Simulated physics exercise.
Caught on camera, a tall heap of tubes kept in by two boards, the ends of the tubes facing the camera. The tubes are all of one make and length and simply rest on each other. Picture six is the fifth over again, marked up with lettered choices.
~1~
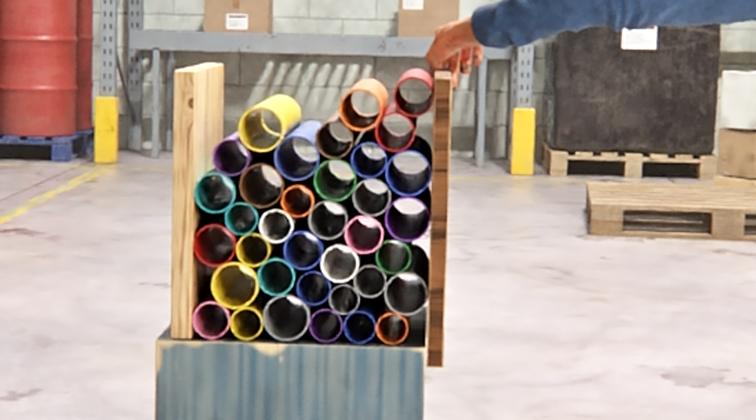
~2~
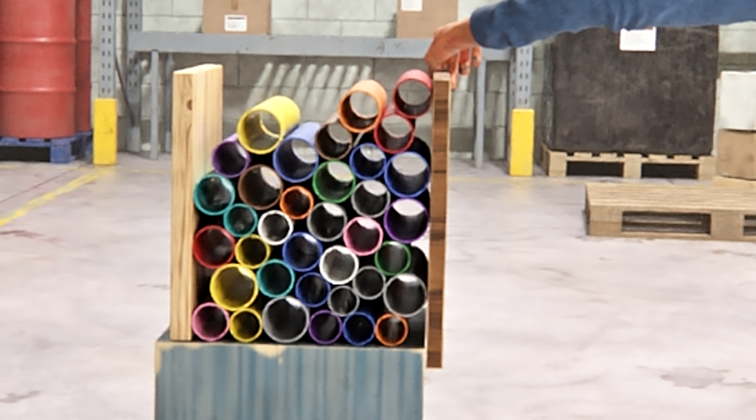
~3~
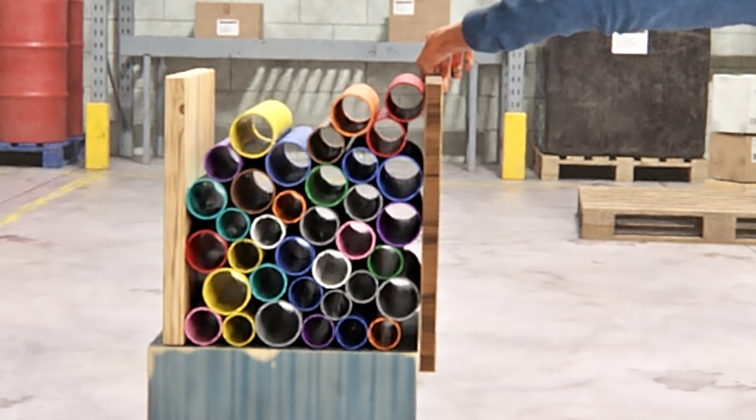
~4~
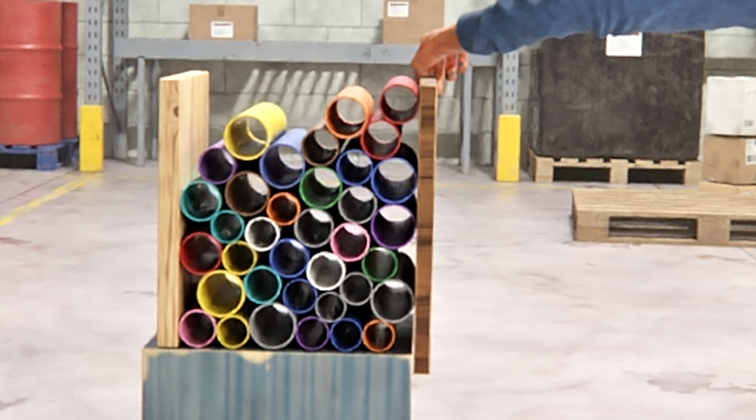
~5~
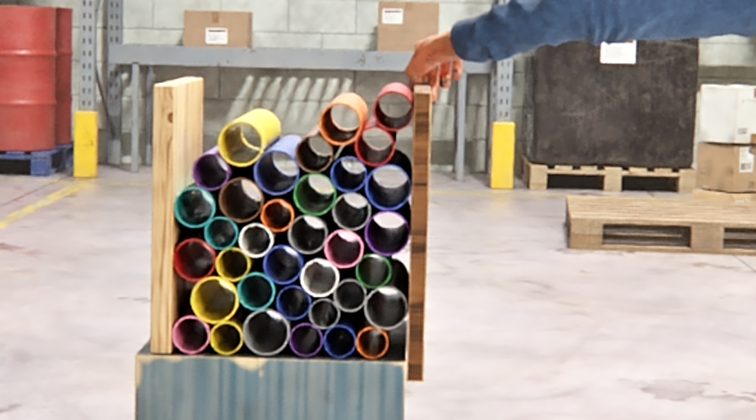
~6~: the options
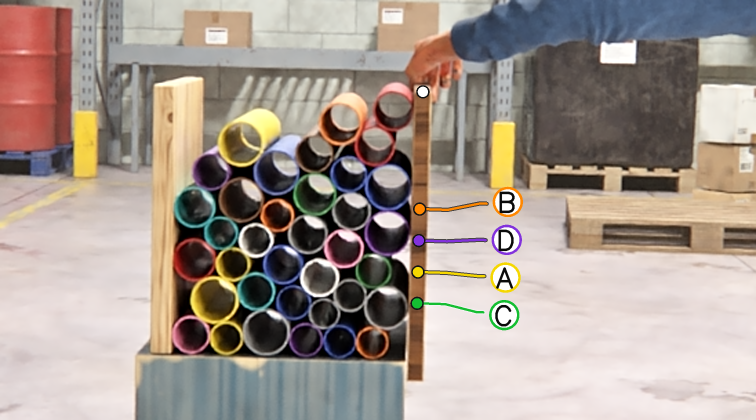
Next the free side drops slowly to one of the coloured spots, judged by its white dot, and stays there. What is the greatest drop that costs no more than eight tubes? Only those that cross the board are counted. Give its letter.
The last mark within the limit is D.
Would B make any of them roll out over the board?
Yes, at B.
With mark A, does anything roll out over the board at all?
At A: Yes.
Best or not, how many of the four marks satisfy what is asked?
Two of them.
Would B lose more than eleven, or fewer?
At B, fewer than eleven.
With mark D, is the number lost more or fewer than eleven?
Fewer than eleven.
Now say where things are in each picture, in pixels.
The first picture shows a grey tube (370, 281); a blue tube (303, 250); a white tube (276, 226).
The second picture shows a white tube (275, 227); a brown tube (261, 187).
The third picture shows a red tube (386, 137); a red tube (405, 102).
The fourth picture shows side board (425, 213); a pink tube (198, 328).
The fifth picture shows an orange tube (372, 343); a grey tube (350, 295); a blue tube (283, 264).
On the marked copy, A at (418, 272); B at (420, 209); C at (417, 303); D at (419, 241); the white dot at (423, 92).
Following D. Soon after the start, top of the board (413, 157).
Later, top of the board (411, 231).
In the end, top of the board (410, 240), three out over the board.
As for the rest, A more than eight out over the board; B one out over the board; C more than eight out over the board.
